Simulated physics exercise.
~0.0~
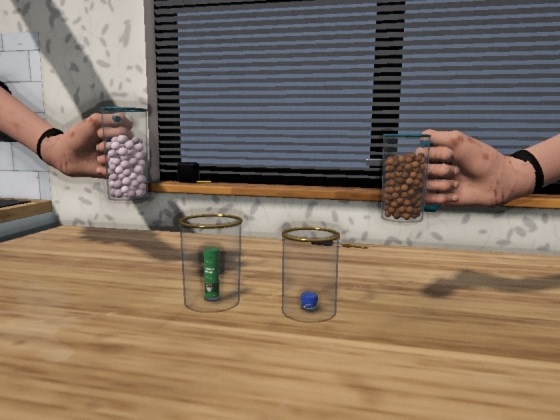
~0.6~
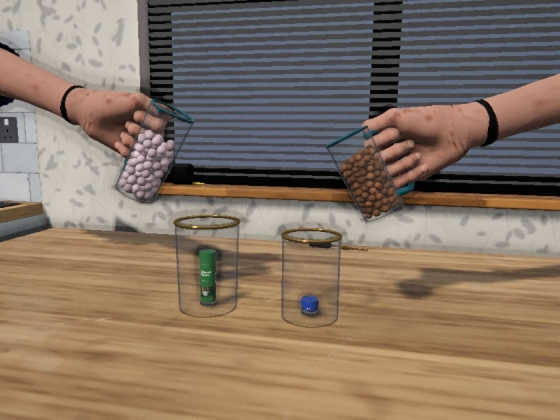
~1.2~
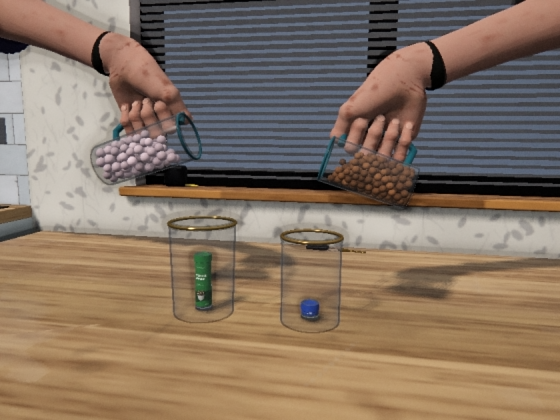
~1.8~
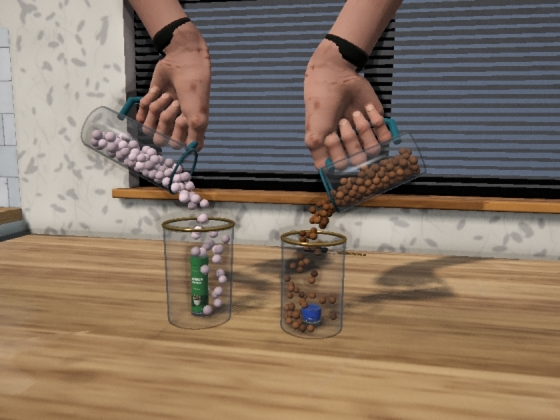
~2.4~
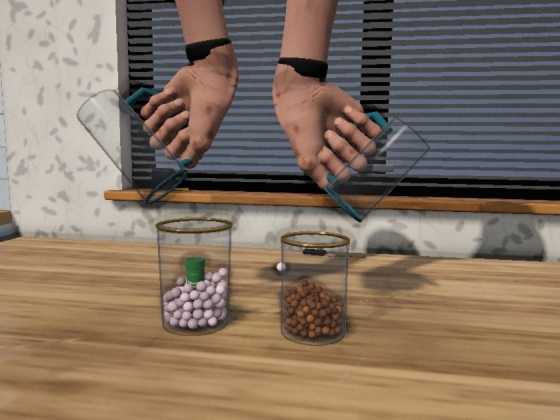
The footage shows two hands tipping clear cups over two glass containers on a wooden counter, pouring pale pink balls around an upright green object on the left and brown balls over a small blue one on the right, leaving the green top showing and the blue object covered.
